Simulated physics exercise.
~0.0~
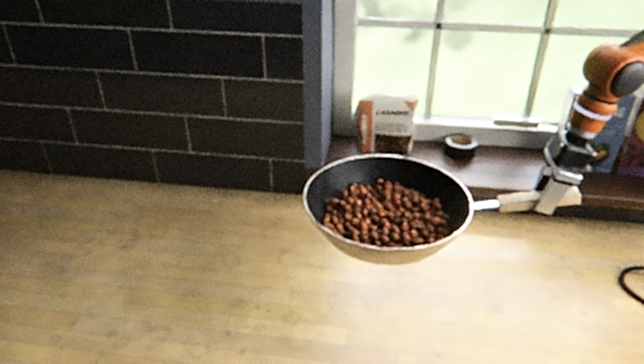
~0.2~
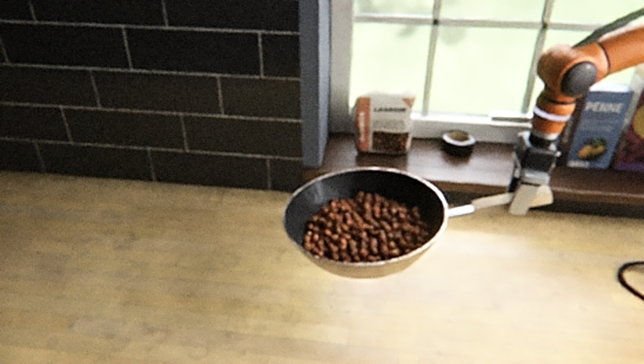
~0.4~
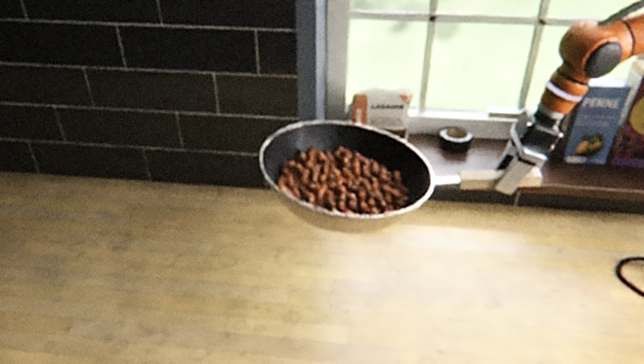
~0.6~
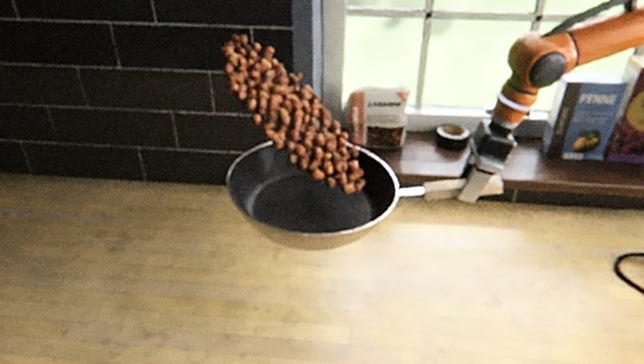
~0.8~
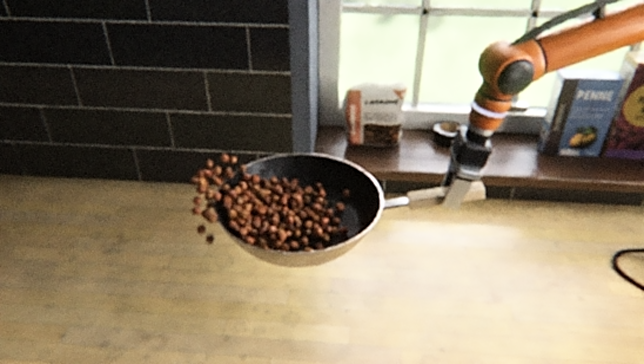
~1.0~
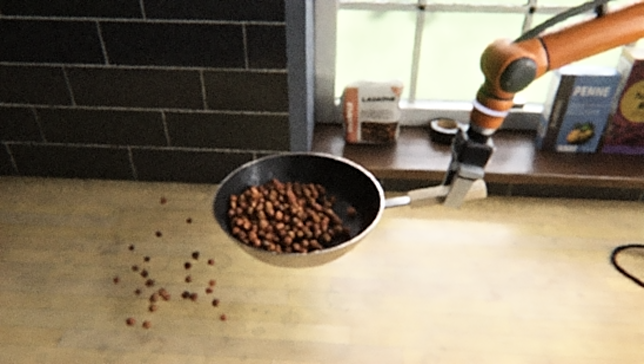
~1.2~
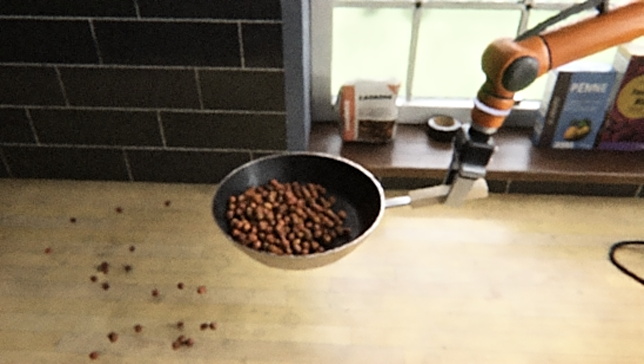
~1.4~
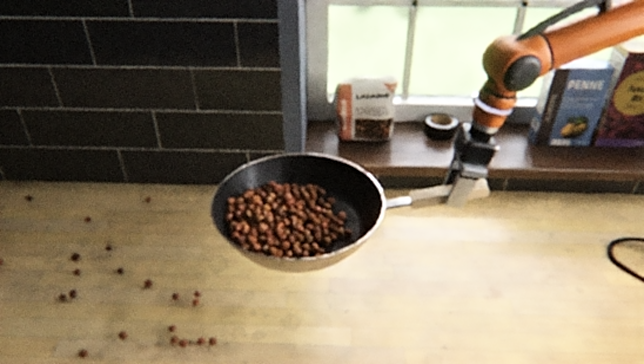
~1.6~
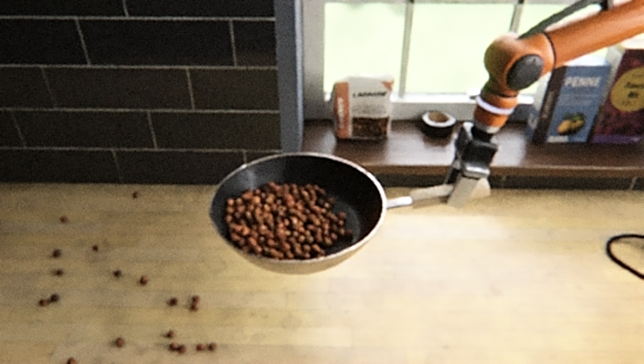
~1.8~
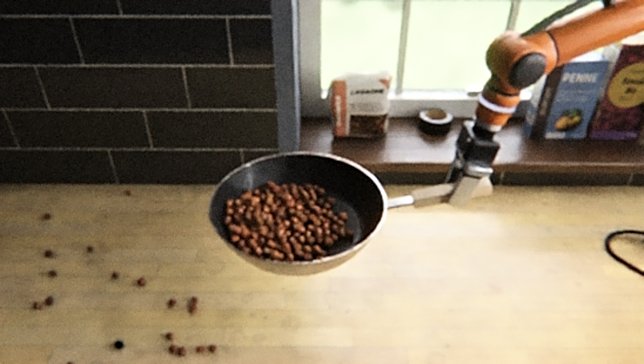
At first, an orange robot arm holds a frying pan heaped with hazelnuts above a wooden counter, beside a window and a dark brick wall. The arm carries the pan to the left, dipping it slightly and then lifting it. With a toss, the hazelnuts fly up out of the pan in a slanting stream toward the left. Most drop back in as the pan moves further left and lower, but some spill over its left edge. These scatter and roll across the counter, while the pan stops, still holding most of the hazelnuts, with the strays lying at the left.
